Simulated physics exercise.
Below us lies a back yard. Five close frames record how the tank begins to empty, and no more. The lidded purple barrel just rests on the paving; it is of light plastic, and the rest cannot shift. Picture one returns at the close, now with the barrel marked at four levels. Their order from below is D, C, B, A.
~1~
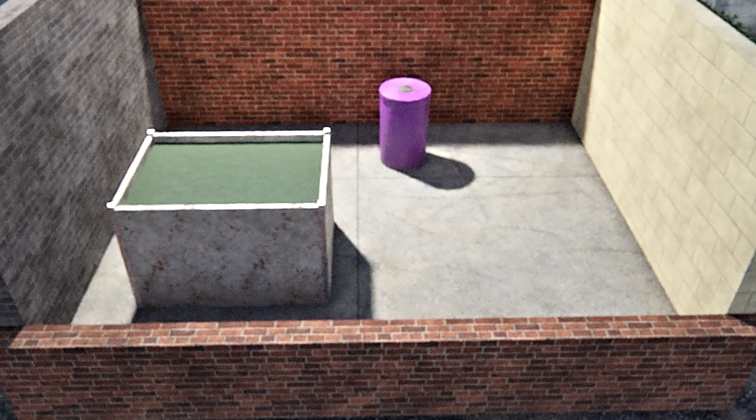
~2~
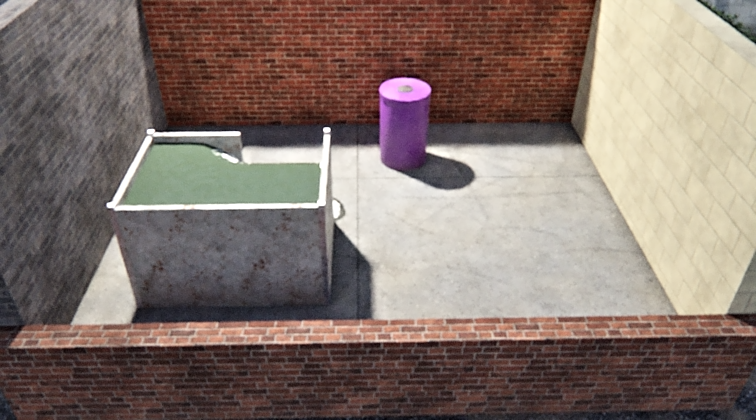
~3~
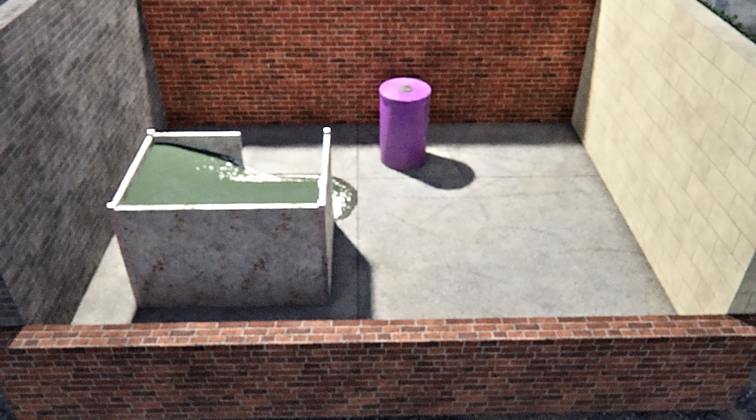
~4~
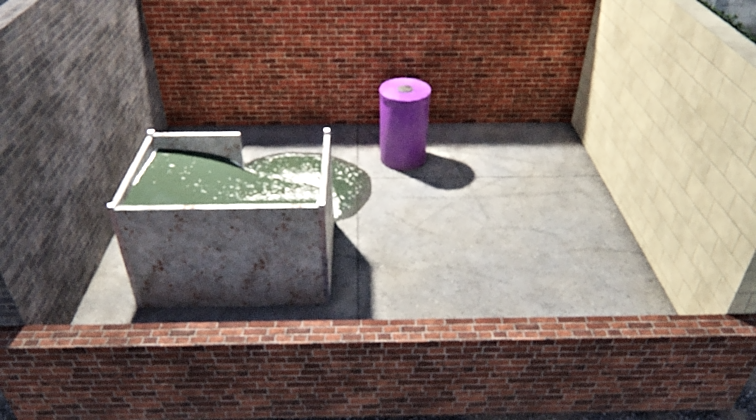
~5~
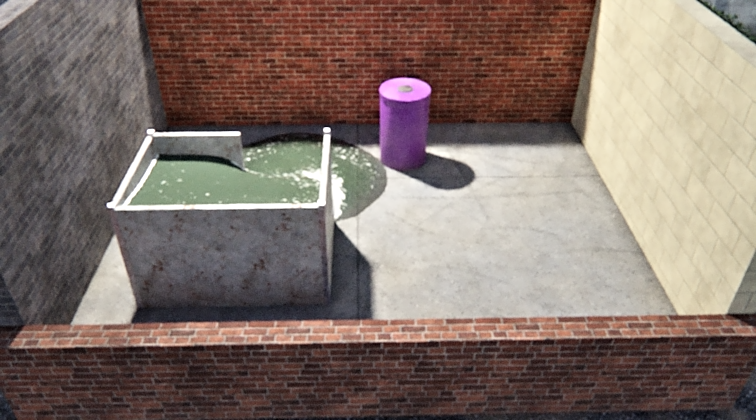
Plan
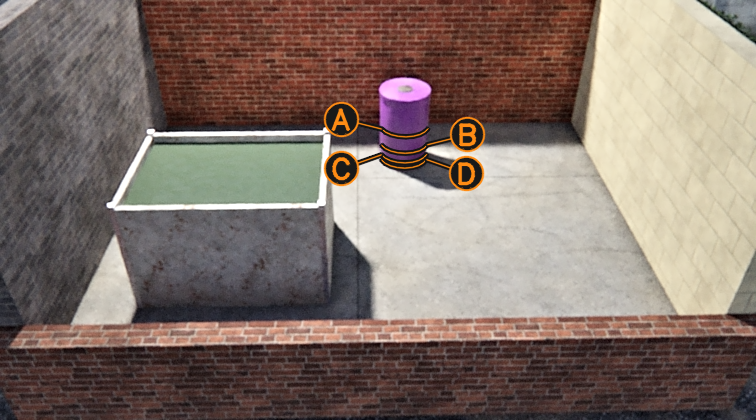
At the start, a square tank full of green water stands on the left of a walled yard, with a purple barrel near the back wall. A gap opens in the tank's far side and water pours out, spreading behind and rightward in a widening, foam-flecked pool while the barrel stays still.
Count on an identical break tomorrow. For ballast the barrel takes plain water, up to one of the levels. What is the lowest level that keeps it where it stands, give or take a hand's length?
Choose A.
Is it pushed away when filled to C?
Yes, that goes wrong.
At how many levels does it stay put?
One of the four.
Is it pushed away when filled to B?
Yes, that goes wrong.
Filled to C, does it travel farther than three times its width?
Yes, clearly.
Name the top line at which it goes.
The answer is B.
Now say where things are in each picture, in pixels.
Lid of the purple barrel at (405, 89); tank full, its middle at (230, 174), in the first picture.
Water covers 2 % of the ground, mostly out of sight from here, in the second picture.
In the third picture, 5 % of the ground under water, its edge towards the barrel at (350, 198).
In the fourth picture, 9 % of the ground under water, its edge towards the barrel at (355, 170).
Lid of the purple barrel at (405, 89); 14 % of the ground under water, its edge towards the barrel at (371, 159), in the fifth picture.
In orange, A at (405, 136); B at (405, 153); C at (405, 162); D at (404, 168); from the bottom up D, C, B, A.
Choosing A, it shifts by a finger or two and stays.
Choosing B, it is pushed about twice its own width away.
Choosing C, it is pushed about 5 times its own width away.
Choosing D, it is pushed about 4 times its own width away.
